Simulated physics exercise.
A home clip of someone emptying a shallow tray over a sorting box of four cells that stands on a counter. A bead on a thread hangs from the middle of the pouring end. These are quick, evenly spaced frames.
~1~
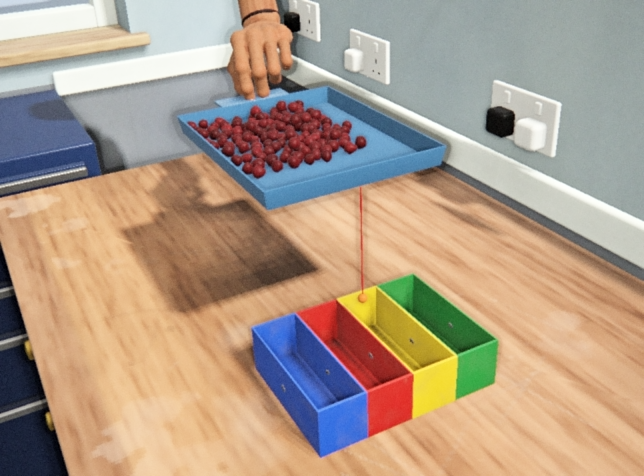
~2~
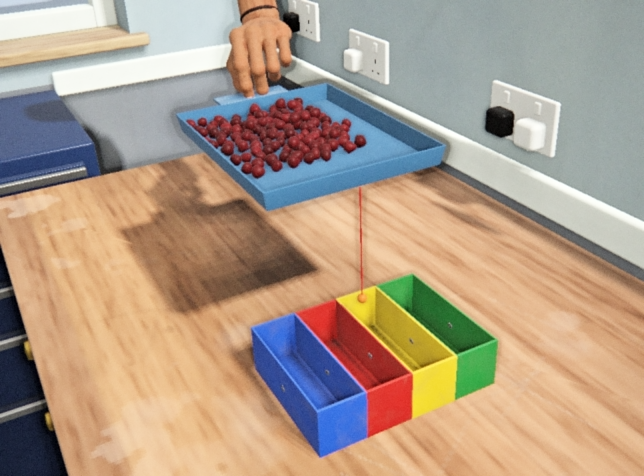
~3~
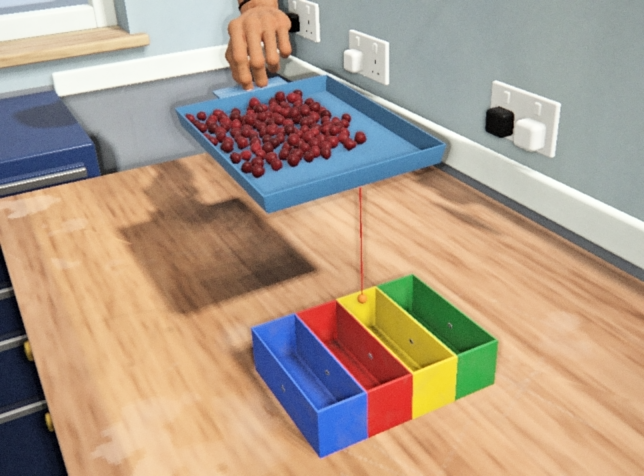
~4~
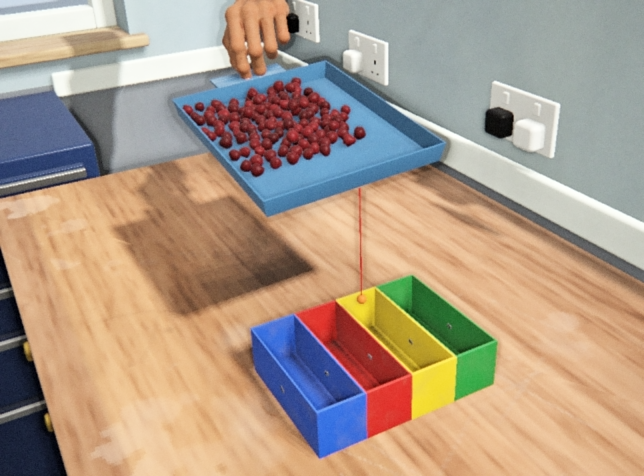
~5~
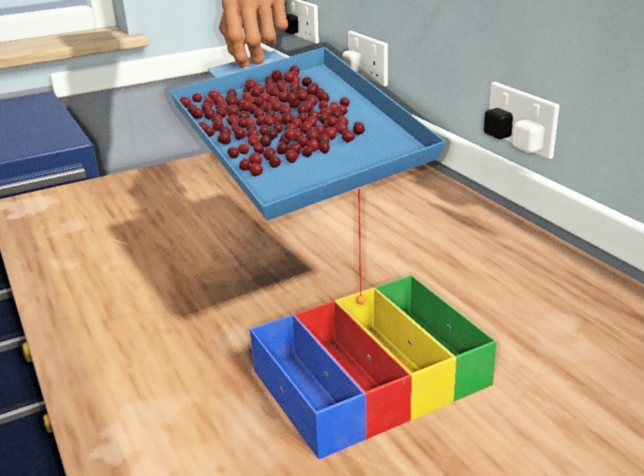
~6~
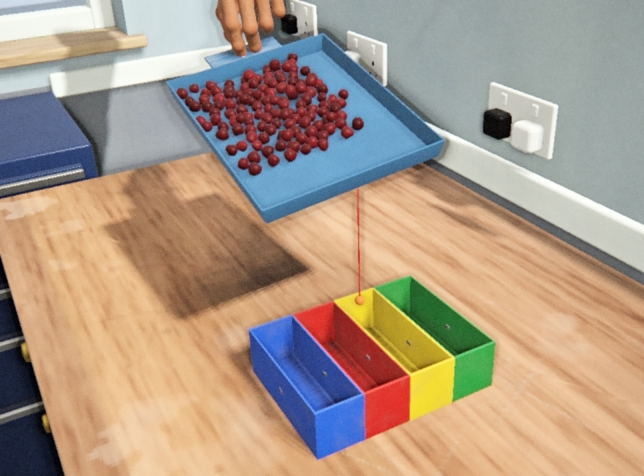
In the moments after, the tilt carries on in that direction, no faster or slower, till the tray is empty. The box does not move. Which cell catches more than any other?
The blue one ends fullest.
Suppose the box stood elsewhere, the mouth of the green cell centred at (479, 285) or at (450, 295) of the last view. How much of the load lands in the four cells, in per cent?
About 10 and 30 per cent.
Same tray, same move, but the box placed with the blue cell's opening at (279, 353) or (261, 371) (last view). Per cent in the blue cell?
In turn 30 and 30 in a hundred.
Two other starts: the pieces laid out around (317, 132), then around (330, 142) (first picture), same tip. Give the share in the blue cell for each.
In turn 40 and 40 in a hundred.
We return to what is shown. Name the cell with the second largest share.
It is the red cell.
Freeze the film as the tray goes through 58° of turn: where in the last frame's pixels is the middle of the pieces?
At about (285, 134).
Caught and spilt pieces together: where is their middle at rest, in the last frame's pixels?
Close to (314, 407).
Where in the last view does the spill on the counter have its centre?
Around (228, 451).
Soon, tray tipped steeply; all on the tray.
A while on, tray tipped right over; nearly all on the tray; a stray few falling or outside the box.
Towards the end, tray tipped past a quarter turn; about a third in the blue cell; about a quarter in the red cell; a small part in the yellow cell; a stray few in the green cell; about a third falling or outside the box.
Finally, tray tipped past a quarter turn; about a third in the blue cell; about a quarter in the red cell; a small part in the yellow cell; a stray few in the green cell; about a third outside the box.
